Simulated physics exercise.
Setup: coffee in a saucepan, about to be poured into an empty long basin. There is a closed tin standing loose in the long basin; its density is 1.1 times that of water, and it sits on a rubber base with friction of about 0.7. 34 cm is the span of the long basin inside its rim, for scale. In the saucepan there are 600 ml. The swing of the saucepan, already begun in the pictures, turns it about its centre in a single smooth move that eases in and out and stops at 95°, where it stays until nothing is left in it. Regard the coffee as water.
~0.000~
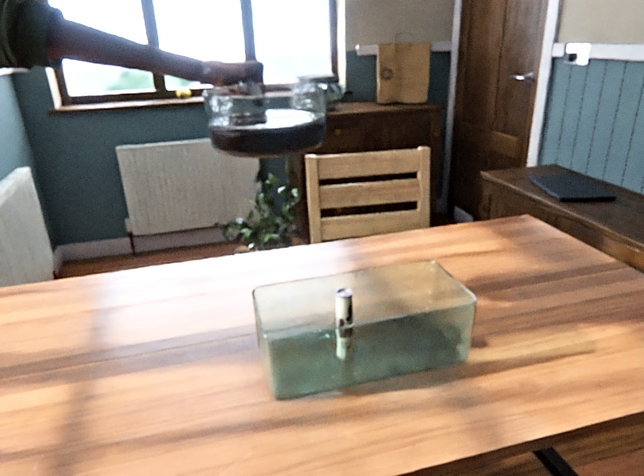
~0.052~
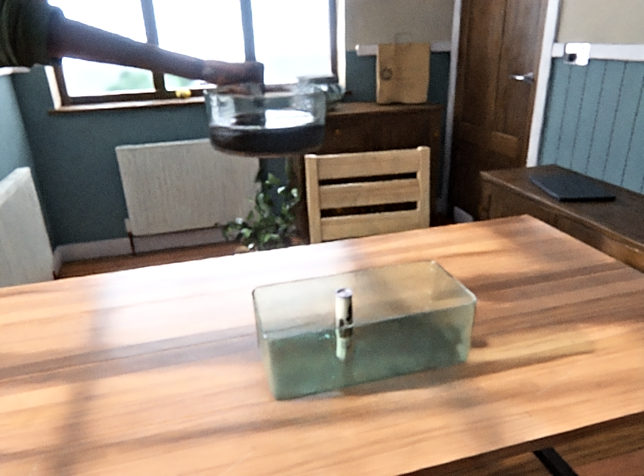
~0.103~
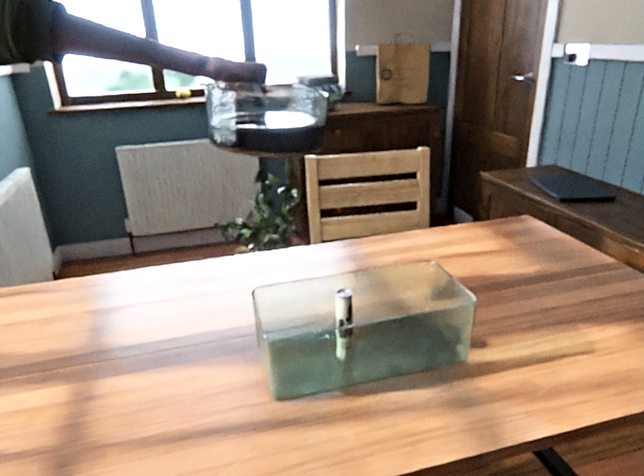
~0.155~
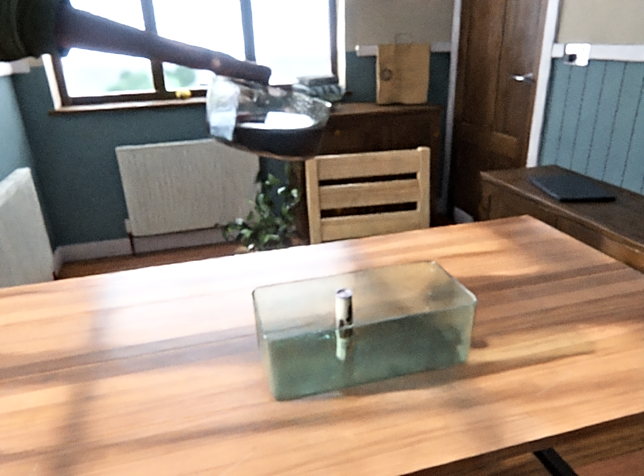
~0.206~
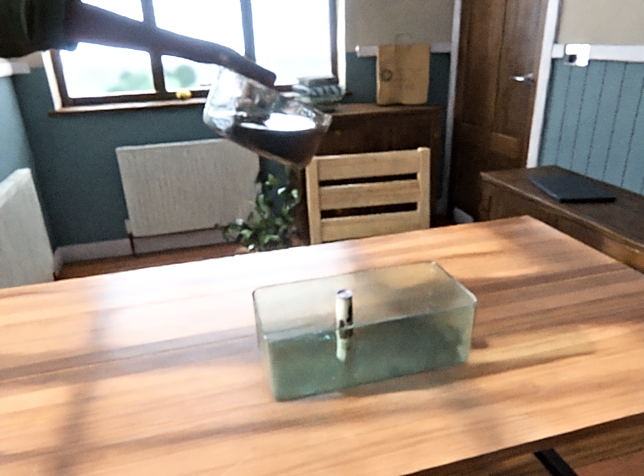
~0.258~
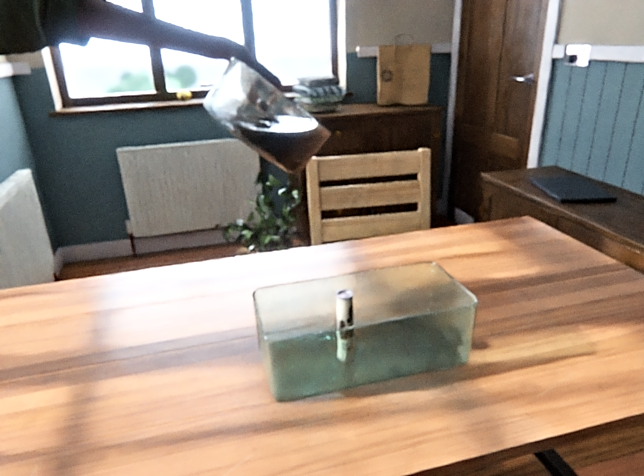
A hand steadily tilts a glass saucepan of dark coffee rightward above a wooden table.
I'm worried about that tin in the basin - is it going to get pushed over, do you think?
Yes, I expect it to go down.
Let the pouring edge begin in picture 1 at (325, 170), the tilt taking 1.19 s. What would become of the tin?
After that, the tin stays vertical.
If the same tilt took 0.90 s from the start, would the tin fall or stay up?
The tin would stay balanced.
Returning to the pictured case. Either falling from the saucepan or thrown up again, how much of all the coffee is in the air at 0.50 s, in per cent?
About 70 per cent.
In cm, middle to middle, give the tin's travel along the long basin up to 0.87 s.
Estimate: Around 3 cm.
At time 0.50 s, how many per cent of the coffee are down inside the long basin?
Fraction in basin: Approx. 1%.
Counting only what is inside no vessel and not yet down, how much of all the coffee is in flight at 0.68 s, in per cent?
Around 18 per cent of the liquid is in flight.
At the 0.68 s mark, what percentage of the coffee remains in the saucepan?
About 14 per cent.
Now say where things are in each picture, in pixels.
Tilt 0°; pouring edge (323, 88); surface from (211, 124) to (321, 115); the long basin's rim runs from (258, 313) to (455, 280); the tin's top is at (344, 295), in the first picture.
Tilt 2°; pouring edge (324, 90); surface from (210, 124) to (321, 116), in the second picture.
Tilt 7°; pouring edge (326, 96); surface from (209, 122) to (320, 118), in the third picture.
Tilt 16°; pouring edge (328, 106); surface from (208, 119) to (321, 120), in the fourth picture.
Tilt 27°; pouring edge (328, 119); surface from (205, 116) to (322, 122), in the fifth picture.
Tilt 40°; pouring edge (327, 133); surface from (210, 109) to (327, 125), in the sixth picture.
Then, 0.50 s in, the tilt is 92° and 29 per cent is still to pour; the tin stands where it began.
Then, 0.68 s in, the tilt is 95° and 13 per cent is still to pour; the tin stands where it began.
Then, 0.87 s in, the tilt is 95° and 4 per cent is still to pour; the tin leans 25°.
Then, 1.07 s in, the tilt is 95° and 1 per cent is still to pour; the tin lies on its side.
Finally, the tin lies on its side.
